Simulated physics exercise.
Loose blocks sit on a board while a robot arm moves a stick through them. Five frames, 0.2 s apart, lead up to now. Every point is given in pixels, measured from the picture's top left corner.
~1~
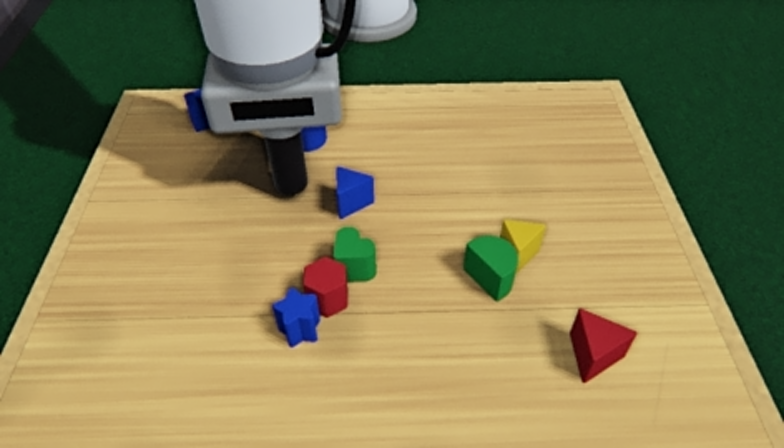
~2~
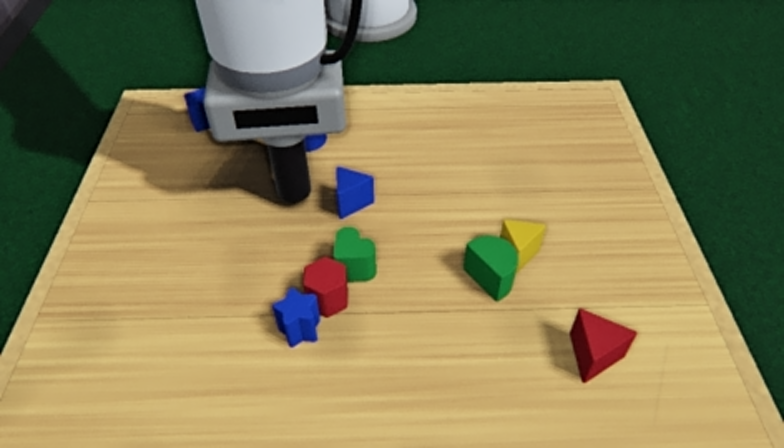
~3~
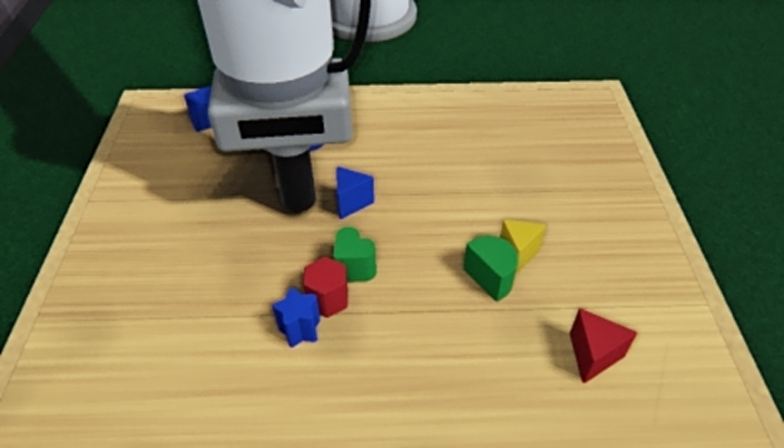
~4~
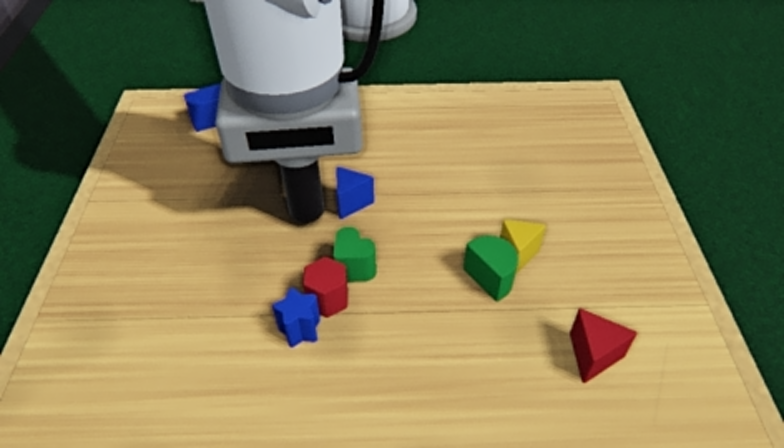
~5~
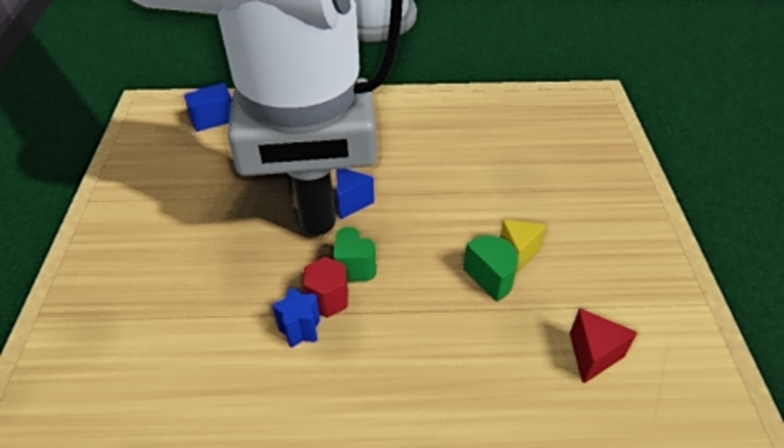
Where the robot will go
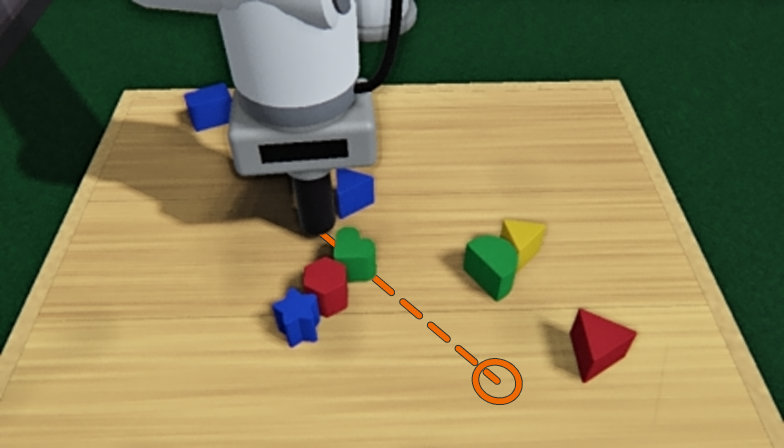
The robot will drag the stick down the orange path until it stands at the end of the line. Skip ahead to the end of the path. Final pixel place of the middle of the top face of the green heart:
In the picture, that point is around (400, 322).
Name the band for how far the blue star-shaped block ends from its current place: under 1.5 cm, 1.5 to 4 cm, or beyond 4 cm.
It travels less than 1.5 cm.
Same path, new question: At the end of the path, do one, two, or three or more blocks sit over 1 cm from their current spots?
My prediction: One block.
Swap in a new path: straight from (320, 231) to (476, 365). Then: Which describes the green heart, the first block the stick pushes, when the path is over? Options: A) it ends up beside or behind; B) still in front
I choose A.
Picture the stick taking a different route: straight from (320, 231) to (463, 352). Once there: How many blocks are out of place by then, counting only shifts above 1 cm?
In total, one block gets moved by over 1 cm.
Drawn move, from (320, 231) to (497, 381).
On the path given first. One third of the way, stick (371, 268); green heart (381, 279), turned 65° clockwise.
Two thirds of the way, stick (430, 317); green heart (400, 322).
At the end, stick (499, 374); blue star-shaped block still; blue triangular piece still; green heart (400, 322), turned 130° clockwise.
